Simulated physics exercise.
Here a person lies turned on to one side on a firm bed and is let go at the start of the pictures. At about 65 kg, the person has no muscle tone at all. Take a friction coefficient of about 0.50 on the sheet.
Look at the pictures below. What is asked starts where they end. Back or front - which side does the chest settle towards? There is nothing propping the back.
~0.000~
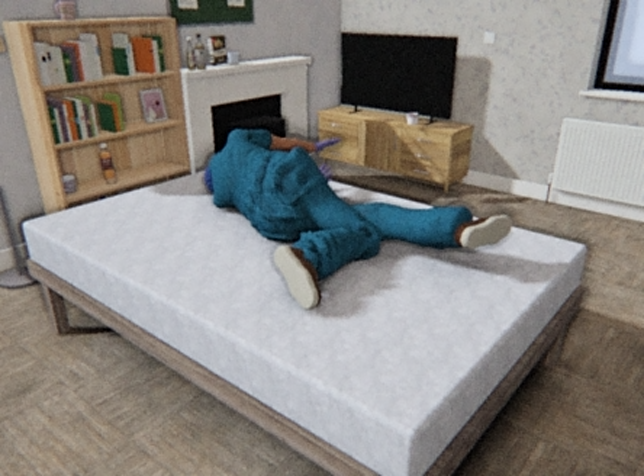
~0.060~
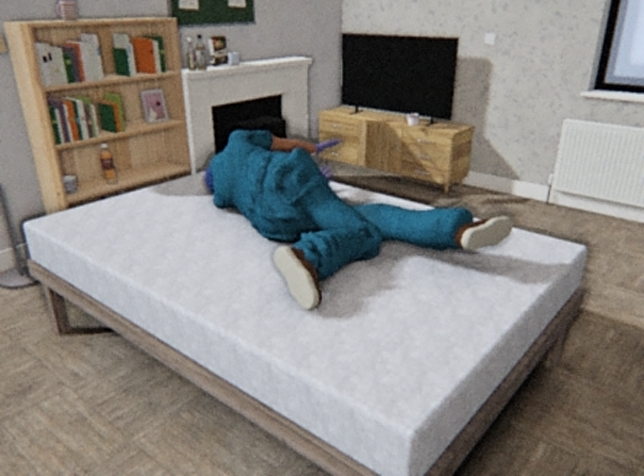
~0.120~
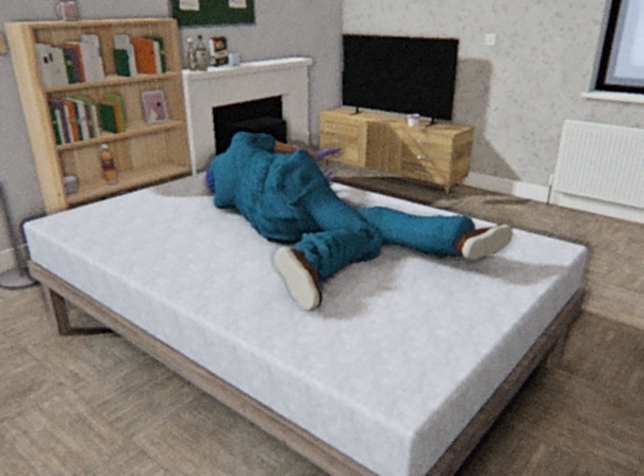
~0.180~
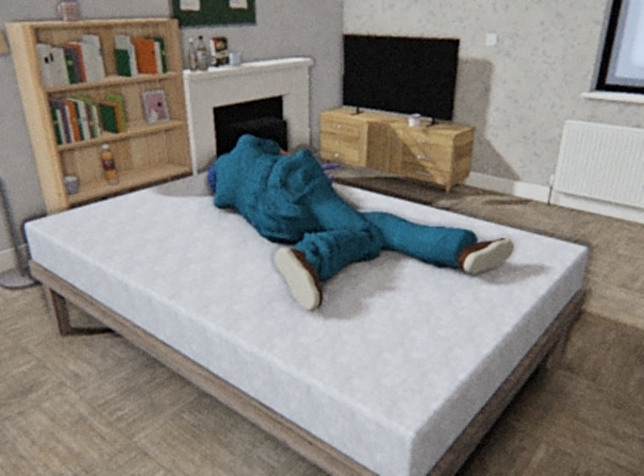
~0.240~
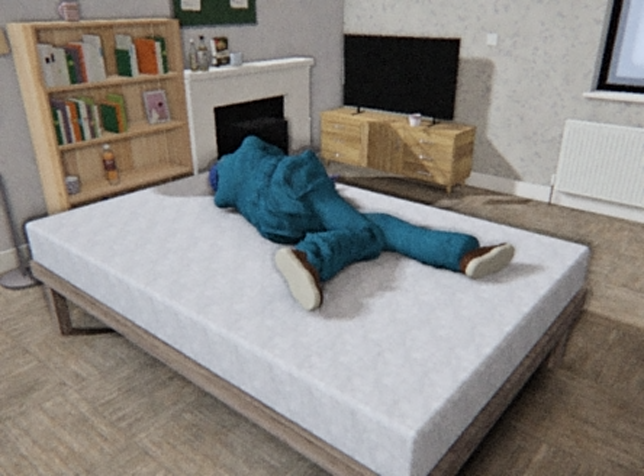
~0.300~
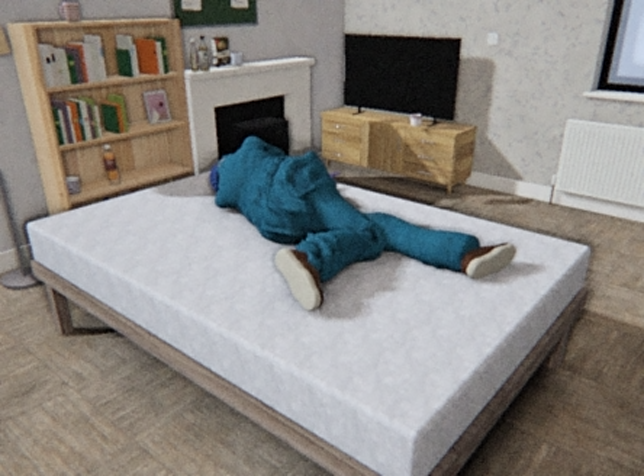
The chest is going to lean toward the stomach.
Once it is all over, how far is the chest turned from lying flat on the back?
I'd say close to 140 degrees from flat.
After 0.54 s the chest is turned 125° from lying flat on the back, near (244, 177) in the last picture's view.
After 0.94 s the chest is turned 125° from lying flat on the back, near (246, 177) in the last picture's view.
After 1.54 s the chest is turned 125° from lying flat on the back, near (247, 177) in the last picture's view.
Final state at 4.0 s, chest rolls forwards.
